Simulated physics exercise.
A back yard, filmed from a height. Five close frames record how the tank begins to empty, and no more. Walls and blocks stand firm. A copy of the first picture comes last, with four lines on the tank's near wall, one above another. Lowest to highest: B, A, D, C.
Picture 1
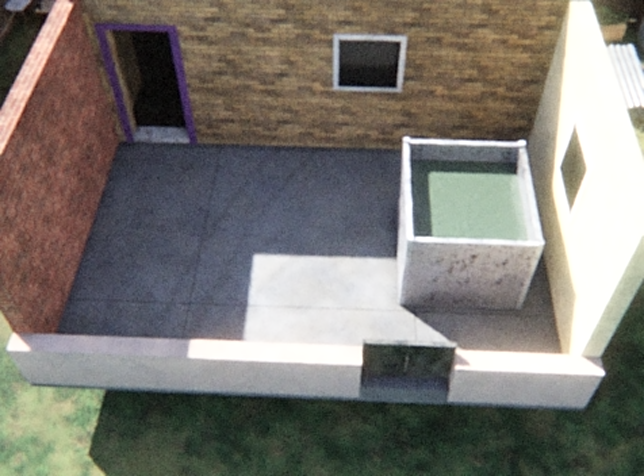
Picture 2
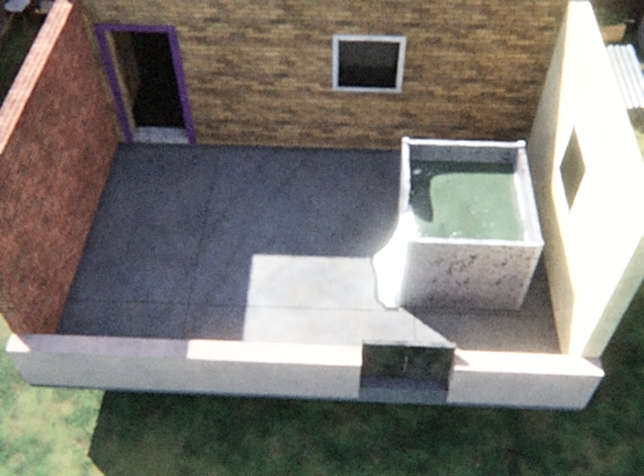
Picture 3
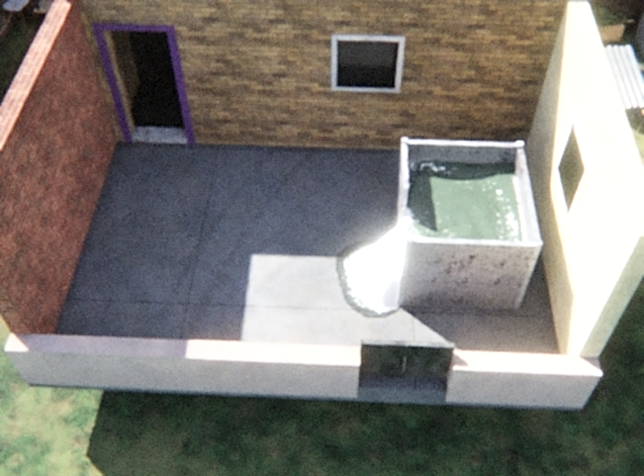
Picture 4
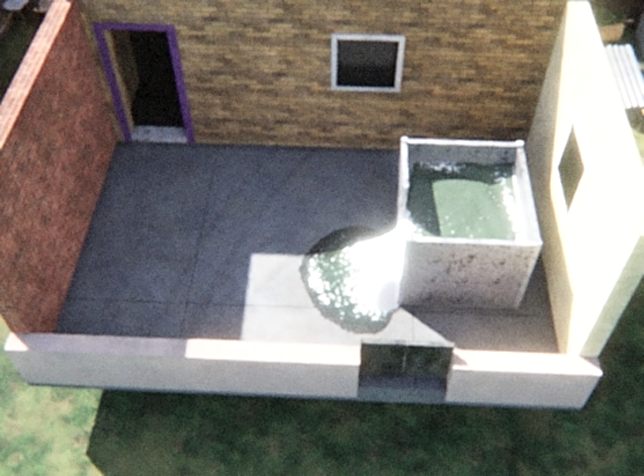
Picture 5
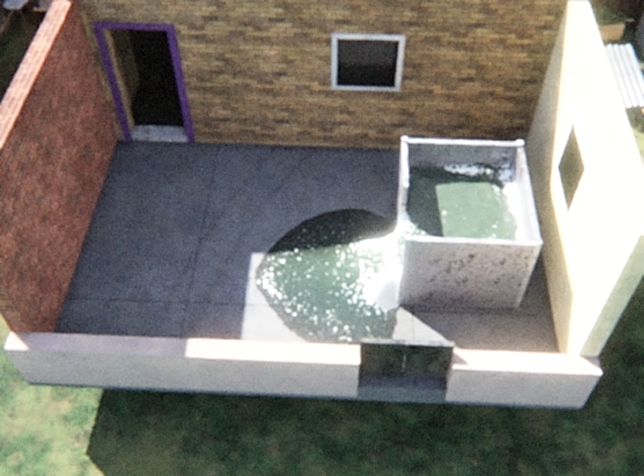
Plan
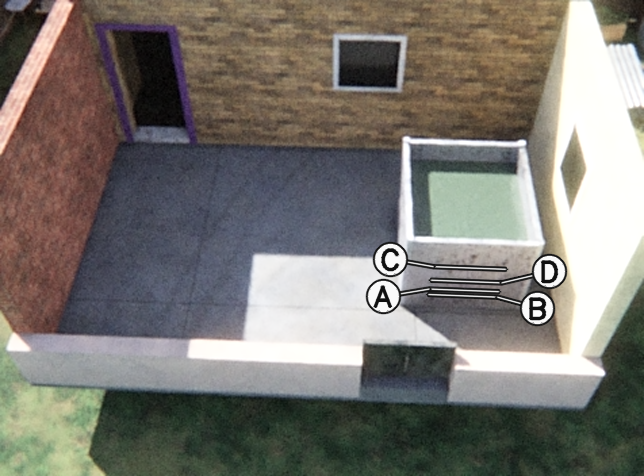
A walled back yard with a grey paved floor is seen from high above, the camera still. A purple-framed doorway and a white-framed window are set in the tan brick wall at the back, with a red brick wall on the left, a cream wall and a pale square tank of green water on the right, and a shut dark gate in the low front wall. The tank's water stirs and pours from its left side, spreading leftward across the paving in a widening, glinting green pool.
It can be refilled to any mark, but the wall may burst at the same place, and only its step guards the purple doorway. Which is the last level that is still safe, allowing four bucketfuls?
D will do.
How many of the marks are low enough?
Three of the four.
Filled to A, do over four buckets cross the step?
No, that is safe.
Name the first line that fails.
Line C.
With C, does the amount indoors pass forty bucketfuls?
No, it does not.
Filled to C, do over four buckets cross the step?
Yes, it does.
In white, A at (464, 290); B at (462, 295); C at (469, 268); D at (466, 281); from the bottom up B, A, D, C.
With A, nothing gets over.
With B, nothing gets over.
With C, about 13 bucketfuls get in.
With D, a bucket or two gets in.
